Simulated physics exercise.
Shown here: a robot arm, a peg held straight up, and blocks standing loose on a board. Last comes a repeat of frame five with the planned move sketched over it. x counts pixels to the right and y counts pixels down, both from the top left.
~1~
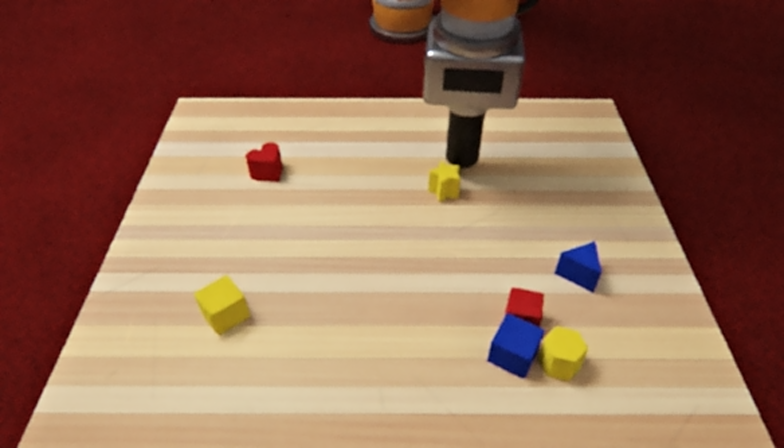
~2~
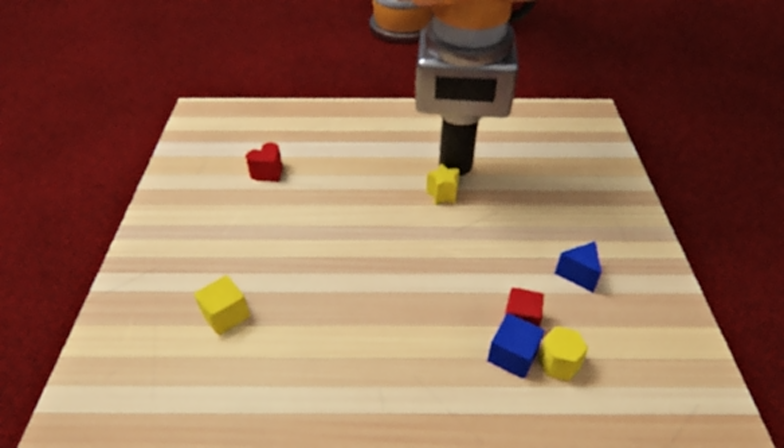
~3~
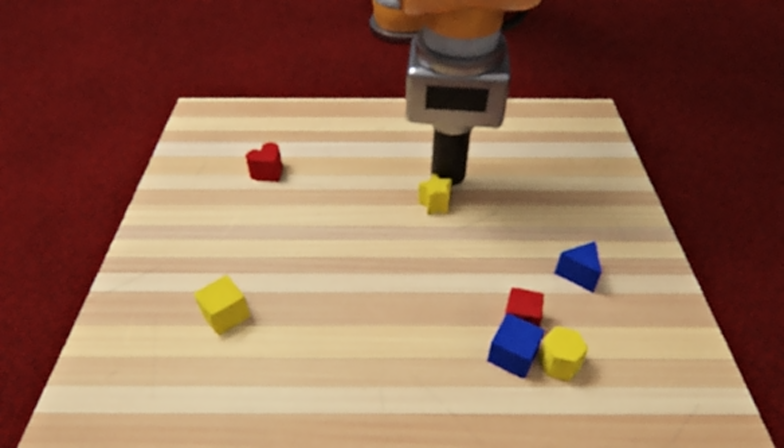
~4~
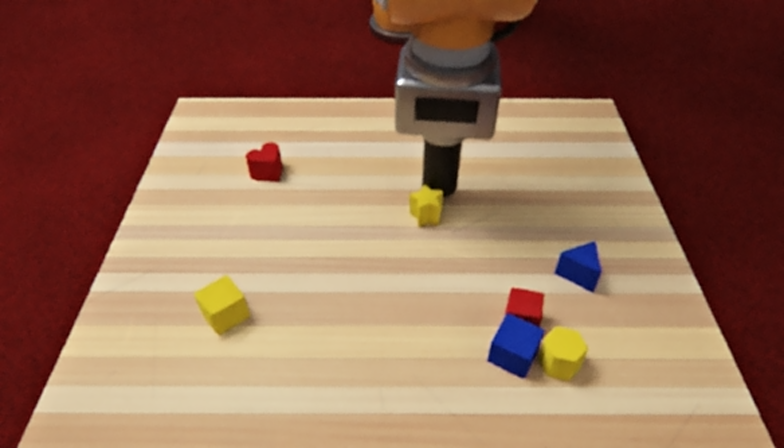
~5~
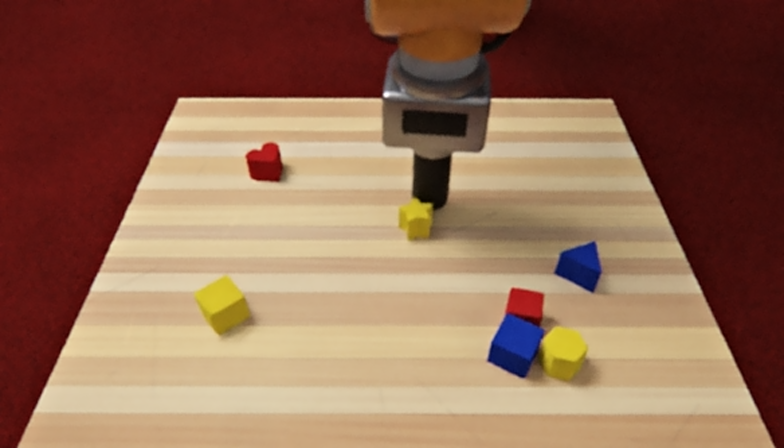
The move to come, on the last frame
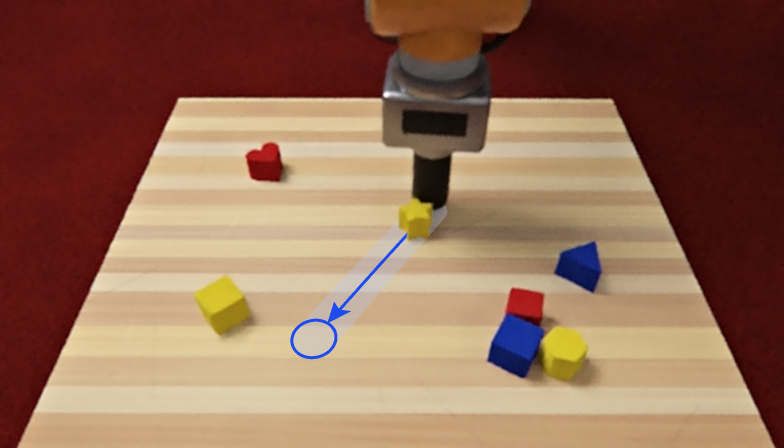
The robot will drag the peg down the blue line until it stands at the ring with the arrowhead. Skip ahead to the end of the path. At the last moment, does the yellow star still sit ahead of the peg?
Yes, that is how it ends up.
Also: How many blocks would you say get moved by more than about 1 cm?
It should be one, as far as I can tell.
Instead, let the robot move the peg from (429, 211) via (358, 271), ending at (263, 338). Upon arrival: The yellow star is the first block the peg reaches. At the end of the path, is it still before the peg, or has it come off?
The block lies off to the side or behind.
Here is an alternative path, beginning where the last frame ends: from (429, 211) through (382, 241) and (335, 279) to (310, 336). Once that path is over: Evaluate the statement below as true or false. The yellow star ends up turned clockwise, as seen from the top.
The statement is incorrect.
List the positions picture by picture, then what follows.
In the first frame, peg's lower end (462, 158); yellow four-sided block (219, 294); yellow star (446, 171).
In the second frame, peg (456, 167); yellow star (444, 174).
In the third frame, peg (448, 176); yellow star (436, 184).
In the fourth frame, peg (440, 187); yellow star (427, 195).
In the fifth frame, peg (430, 199); yellow four-sided block (219, 294); yellow star (417, 209).
Drawn move, straight from (429, 211) to (314, 338).
What follows on the original path. One third of the way, peg (395, 237); yellow star (380, 249).
Two thirds of the way, peg (356, 279); yellow star (338, 295).
At the end, peg (312, 327); yellow four-sided block still; yellow star (291, 348).
